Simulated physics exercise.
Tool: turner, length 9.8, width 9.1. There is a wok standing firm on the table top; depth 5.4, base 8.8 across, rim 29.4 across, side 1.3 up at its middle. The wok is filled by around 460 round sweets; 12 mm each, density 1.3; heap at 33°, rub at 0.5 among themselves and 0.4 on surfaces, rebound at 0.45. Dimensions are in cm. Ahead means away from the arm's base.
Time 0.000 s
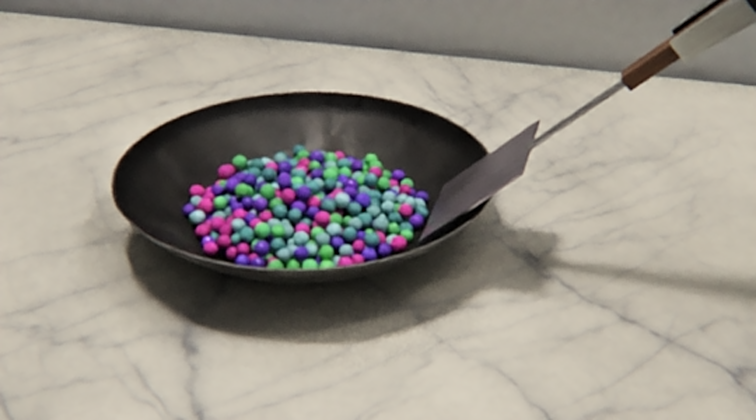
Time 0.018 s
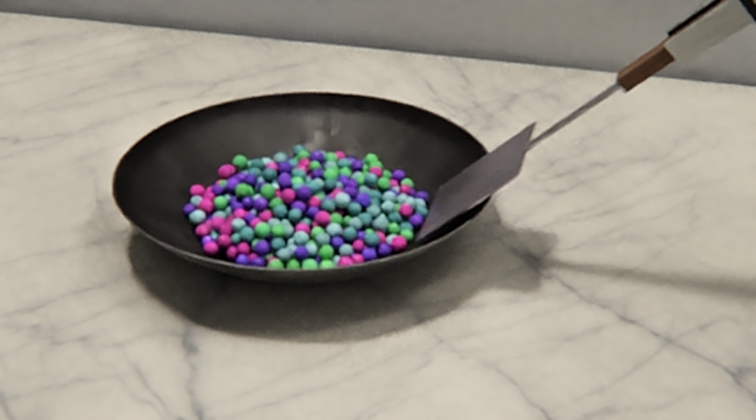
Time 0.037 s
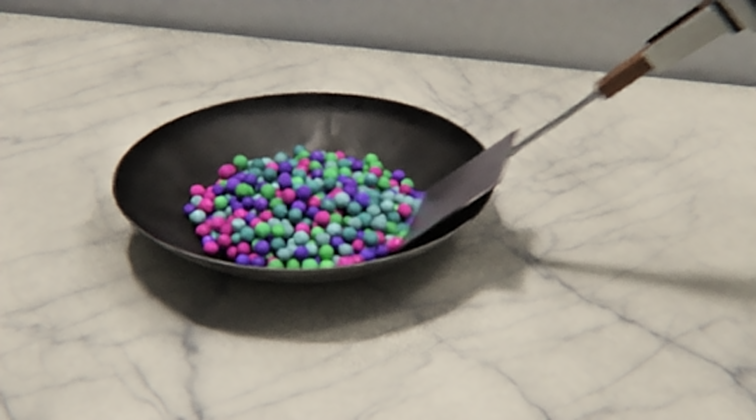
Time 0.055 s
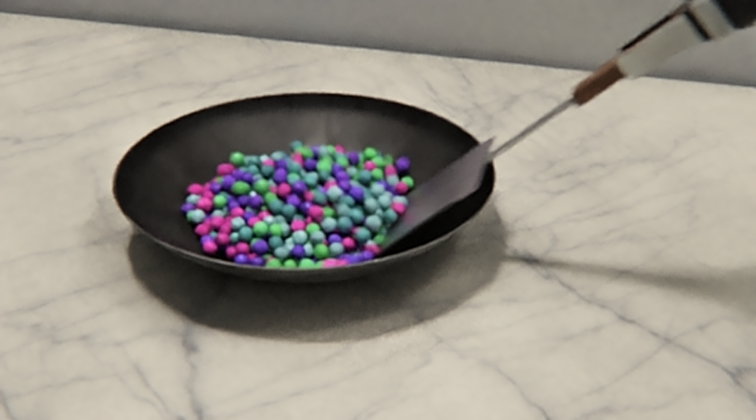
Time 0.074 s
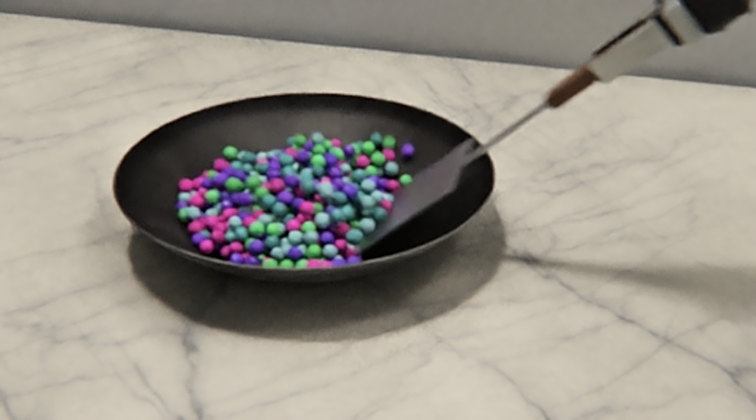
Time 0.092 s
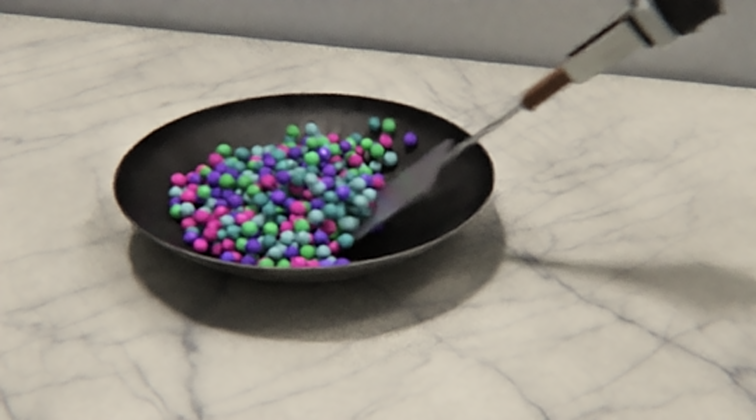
A robotic arm held a turner at the right side of a black wok on a marble top, then slid it leftward, pushing the pink, purple, green and teal balls into a slightly higher heap.
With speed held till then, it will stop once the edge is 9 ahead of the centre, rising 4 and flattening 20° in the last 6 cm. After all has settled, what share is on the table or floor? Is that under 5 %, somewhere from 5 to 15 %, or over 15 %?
It is over 15 %.
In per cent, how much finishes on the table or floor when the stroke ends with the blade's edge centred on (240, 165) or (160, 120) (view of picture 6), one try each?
First try about 10 percent, second about 45 percent.
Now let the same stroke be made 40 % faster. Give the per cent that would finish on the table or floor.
It would be near 40 per cent.
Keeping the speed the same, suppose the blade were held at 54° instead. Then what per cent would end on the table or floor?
Then roughly 30 percent.
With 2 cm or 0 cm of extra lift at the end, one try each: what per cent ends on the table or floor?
Close to 25 and 15 percent respectively.
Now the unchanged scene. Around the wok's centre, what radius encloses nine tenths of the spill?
50 cm.
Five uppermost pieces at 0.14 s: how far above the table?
Height: Some 6 cm.
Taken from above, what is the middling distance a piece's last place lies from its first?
Some 6 cm.
After 0.14 s, sloping 43°, highest piece 7 above the table; 464 in the wok.
After 0.18 s, sloping 36°, highest piece 6 above the table; 462 in the wok, 2 on the blade or in flight.
After 0.41 s, sloping 23°, highest piece 10 above the table; 352 in the wok, 56 on the table or floor, 56 on the blade or in flight.
After 1.46 s, sloping 23°, highest piece 6 above the table; 352 in the wok, 112 on the table or floor.
At rest, 352 in the wok, 112 on the table or floor. That is 24 % on the table or floor.
